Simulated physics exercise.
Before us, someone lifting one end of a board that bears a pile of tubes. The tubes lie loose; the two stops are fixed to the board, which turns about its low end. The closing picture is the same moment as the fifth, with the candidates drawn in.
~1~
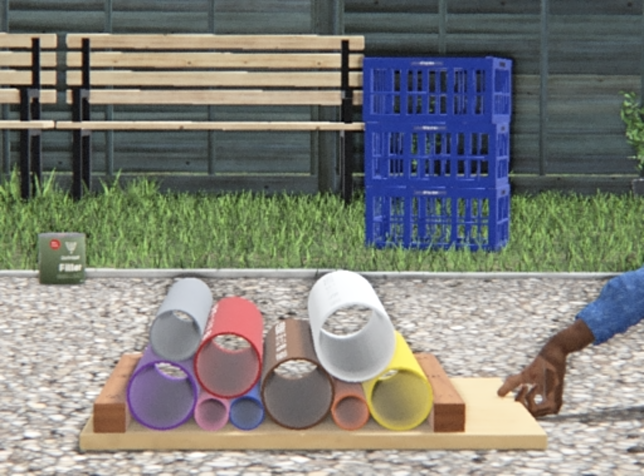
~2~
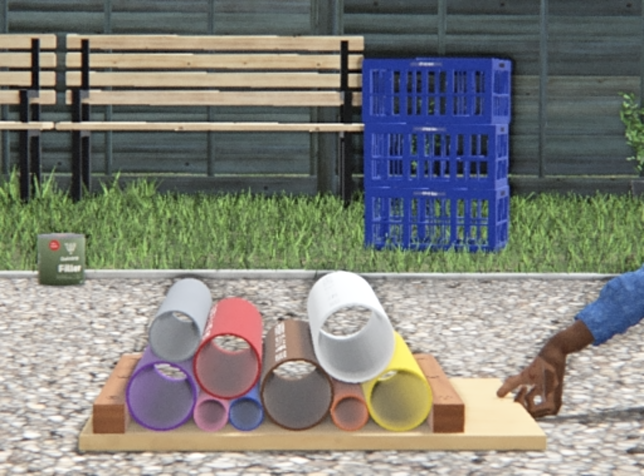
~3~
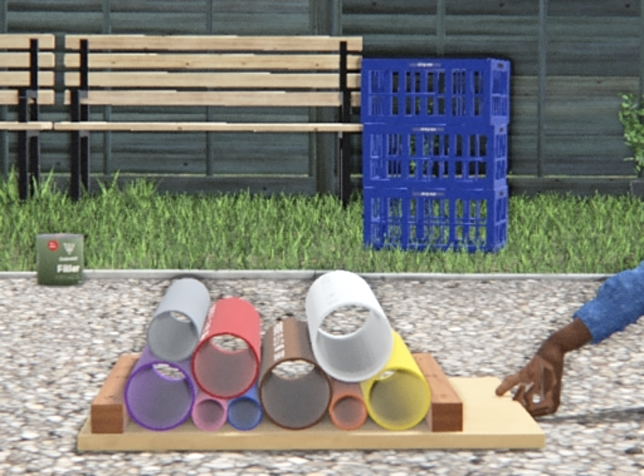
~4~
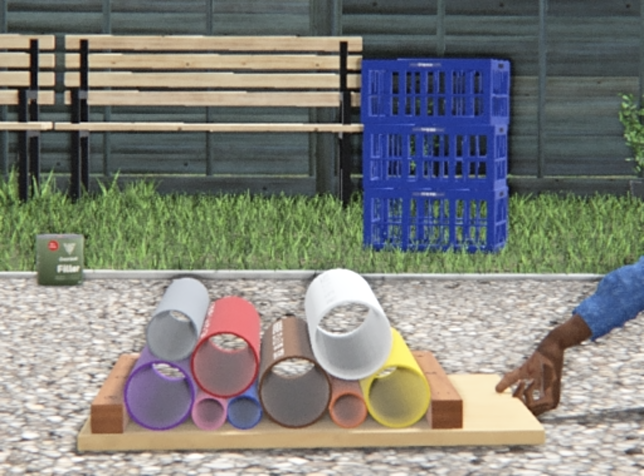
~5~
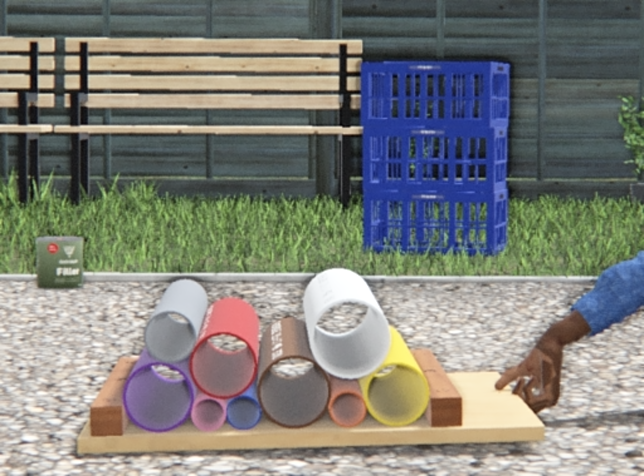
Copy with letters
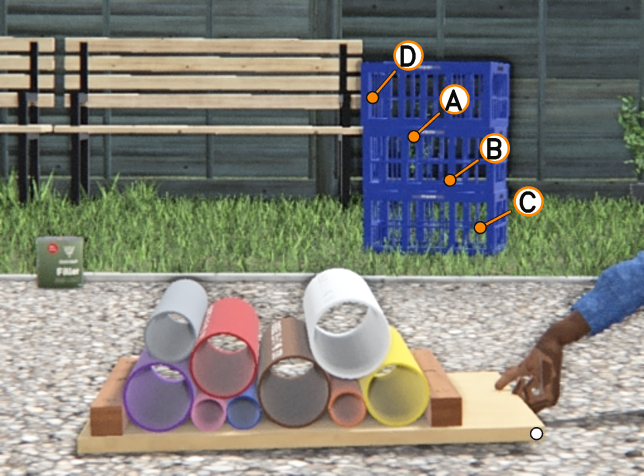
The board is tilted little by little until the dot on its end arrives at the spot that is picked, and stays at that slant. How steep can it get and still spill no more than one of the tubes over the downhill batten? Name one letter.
A is the limit.
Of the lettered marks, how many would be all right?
Three of the four.
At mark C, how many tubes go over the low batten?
The count is one.
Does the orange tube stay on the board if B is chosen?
The orange tube: Yes.
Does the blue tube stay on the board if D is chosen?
The blue tube: Yes.
On the marked copy, A at (414, 137); B at (450, 180); C at (480, 227); D at (373, 98); the white dot at (537, 434).
With A. Early on, board at 22°.
Further on, board at 42°.
At the end, board at 43°, one over the low batten (grey).
As for the rest, B one over the low batten (grey); C one over the low batten (grey); D two over the low batten (white, grey).
